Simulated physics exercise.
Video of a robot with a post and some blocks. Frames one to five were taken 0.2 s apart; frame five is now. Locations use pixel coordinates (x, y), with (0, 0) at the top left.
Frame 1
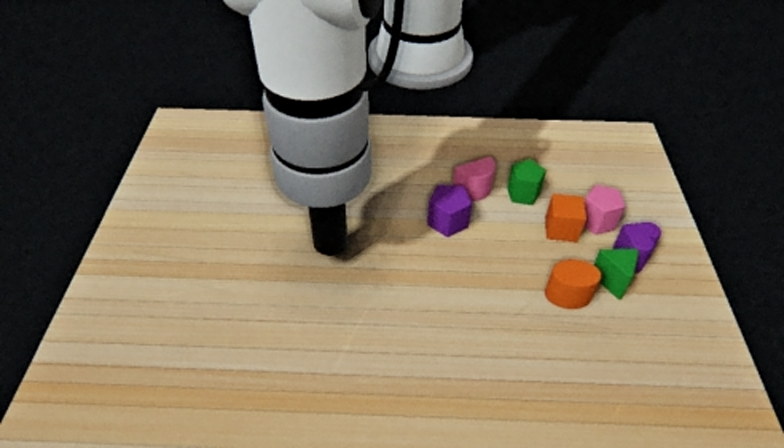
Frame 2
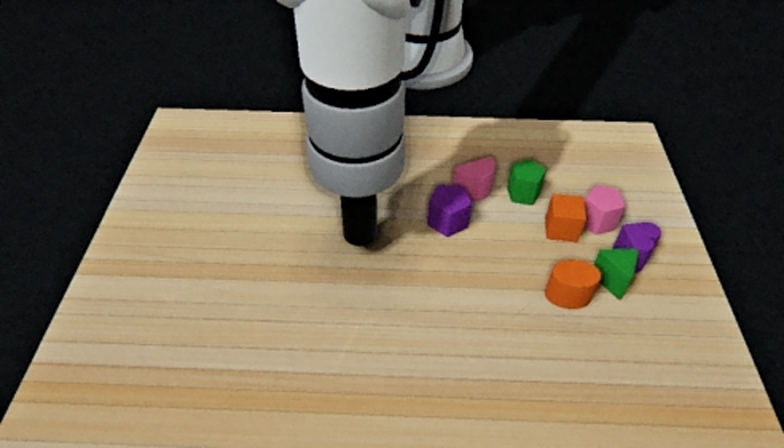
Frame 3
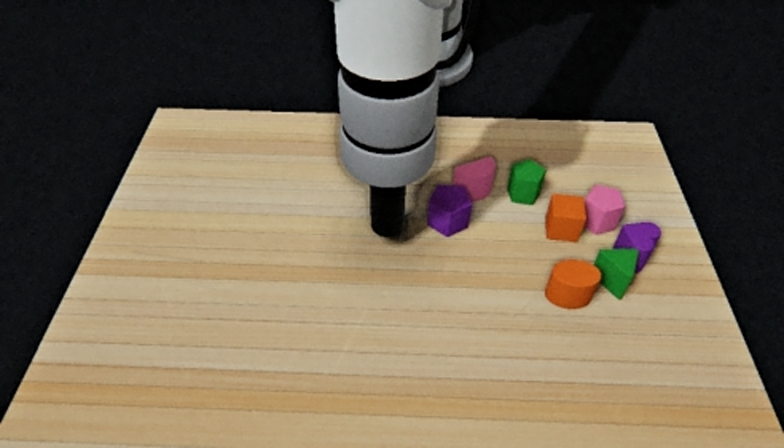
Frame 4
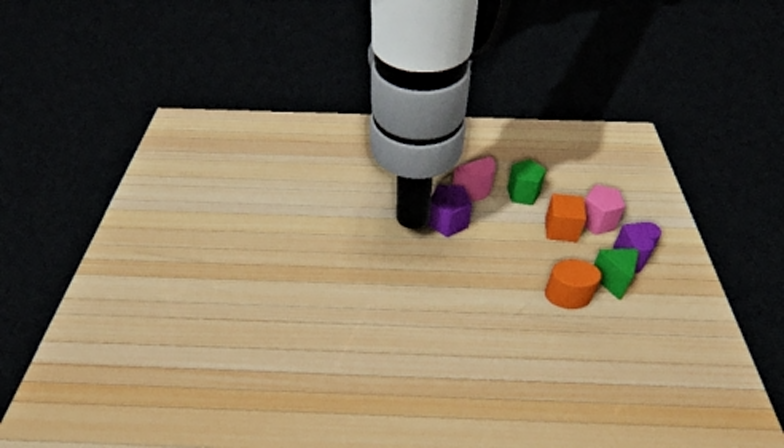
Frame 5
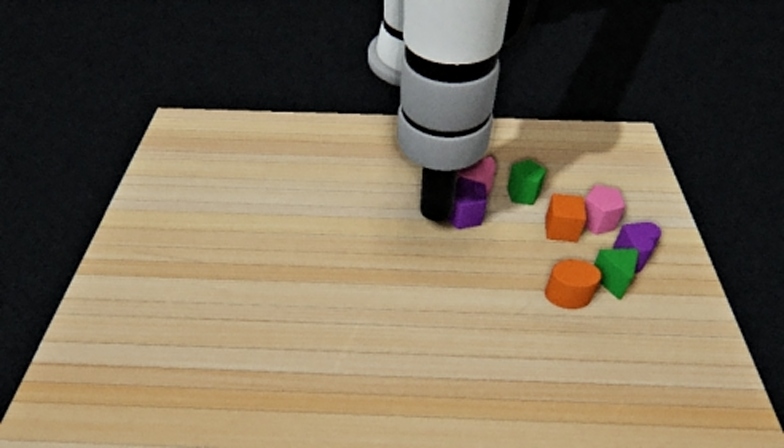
The robot arm moves its black post right and pushes the purple block slightly right.
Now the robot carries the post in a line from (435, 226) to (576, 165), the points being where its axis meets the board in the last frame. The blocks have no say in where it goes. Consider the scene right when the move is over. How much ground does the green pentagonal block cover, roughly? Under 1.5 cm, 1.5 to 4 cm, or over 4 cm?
It's set to move over 4 cm.
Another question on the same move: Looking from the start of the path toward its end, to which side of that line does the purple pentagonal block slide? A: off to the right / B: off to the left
I'll go with A - off to the right.
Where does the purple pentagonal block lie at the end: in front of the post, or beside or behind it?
Ahead of the post.
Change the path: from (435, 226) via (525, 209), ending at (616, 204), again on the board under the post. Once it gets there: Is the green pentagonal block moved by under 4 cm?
No
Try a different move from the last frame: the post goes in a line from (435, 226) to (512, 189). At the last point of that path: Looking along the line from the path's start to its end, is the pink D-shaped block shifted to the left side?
I expect so.
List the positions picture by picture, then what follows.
Post tip at (331, 243); block tops, purple pentagonal block at (451, 197); pink D-shaped block at (478, 167); green pentagonal block at (529, 170); orange four-sided block at (569, 205), in the first picture.
Post at (360, 234); blocks unchanged, in the second picture.
Post at (388, 225); blocks unchanged, in the third picture.
Post at (413, 217); blocks unchanged, in the fourth picture.
Post at (436, 210); purple pentagonal block at (468, 191); pink D-shaped block at (478, 167); green pentagonal block at (529, 170); orange four-sided block at (569, 205), in the fifth picture.
What follows on the original path. One third of the way, post at (488, 188); purple pentagonal block at (518, 169); pink D-shaped block at (502, 146), turned 25° anticlockwise; green pentagonal block at (549, 165).
Two thirds of the way, post at (537, 168); purple pentagonal block at (568, 153), turned 15° clockwise; pink D-shaped block at (502, 146), turned 25° anticlockwise; green pentagonal block at (601, 157), turned 25° clockwise.
At the end, post at (581, 149); purple pentagonal block at (616, 141), turned 45° clockwise; pink D-shaped block at (502, 146), turned 25° anticlockwise; green pentagonal block at (643, 157), turned 55° clockwise; orange four-sided block in place.
